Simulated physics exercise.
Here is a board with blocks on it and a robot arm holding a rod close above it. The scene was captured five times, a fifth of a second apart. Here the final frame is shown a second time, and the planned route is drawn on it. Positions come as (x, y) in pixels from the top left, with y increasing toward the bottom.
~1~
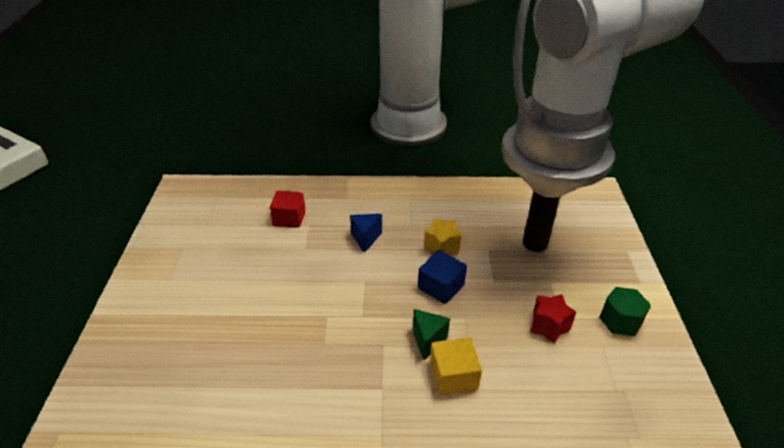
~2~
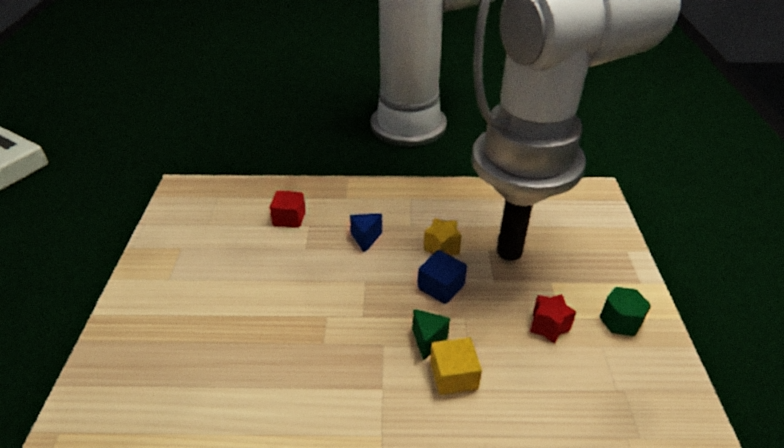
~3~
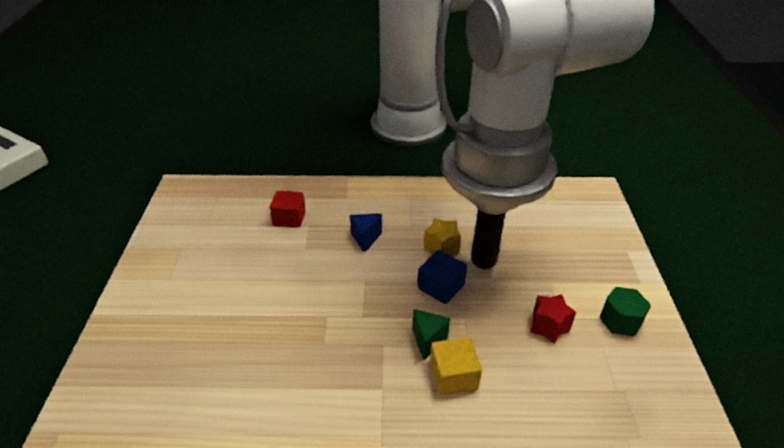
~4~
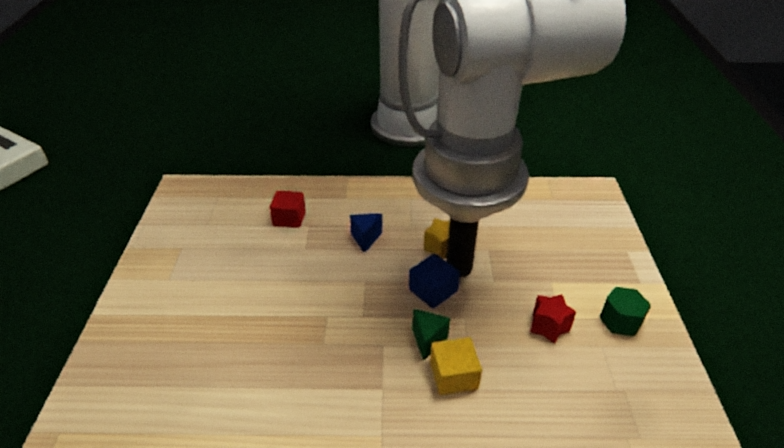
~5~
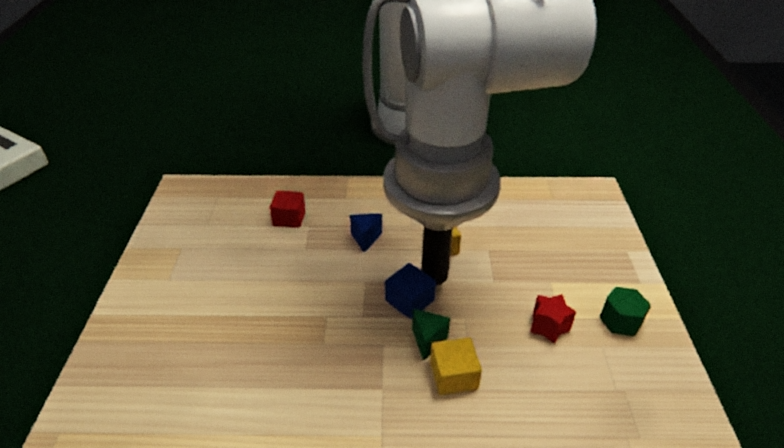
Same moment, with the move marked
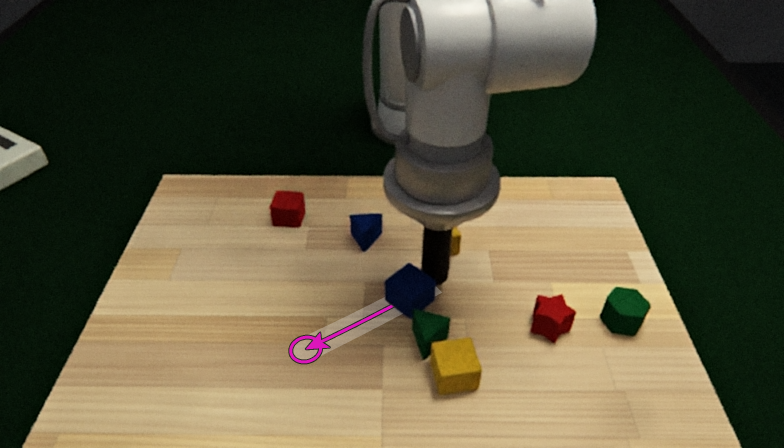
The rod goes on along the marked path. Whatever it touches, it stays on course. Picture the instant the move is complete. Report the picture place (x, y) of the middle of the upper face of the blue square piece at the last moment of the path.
At the end it should sit near (270, 349).
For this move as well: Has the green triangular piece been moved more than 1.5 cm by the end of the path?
Answer: No.
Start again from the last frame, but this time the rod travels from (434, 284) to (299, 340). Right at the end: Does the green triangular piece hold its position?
Answer: Yes.
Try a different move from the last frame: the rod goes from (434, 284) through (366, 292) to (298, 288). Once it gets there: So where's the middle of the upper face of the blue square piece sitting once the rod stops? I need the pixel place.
Around pixel (372, 299).
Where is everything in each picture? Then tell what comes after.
Rod tip at (535, 244); block tops, blue square piece at (443, 266); green triangular piece at (430, 322), in the first frame.
Rod at (509, 252); blocks unchanged, in the second frame.
Rod at (484, 261); blocks unchanged, in the third frame.
Rod at (459, 269); blue square piece at (435, 270), in the fourth frame.
Rod at (434, 277); blue square piece at (410, 280); green triangular piece at (430, 322), in the fifth frame.
Path on the board, straight from (434, 284) to (306, 349).
The first path, step by step. One third of the way, rod at (395, 297); blue square piece at (367, 302).
Two thirds of the way, rod at (350, 320); blue square piece at (320, 325).
At the end, rod at (304, 342); blue square piece at (270, 349); green triangular piece in place.
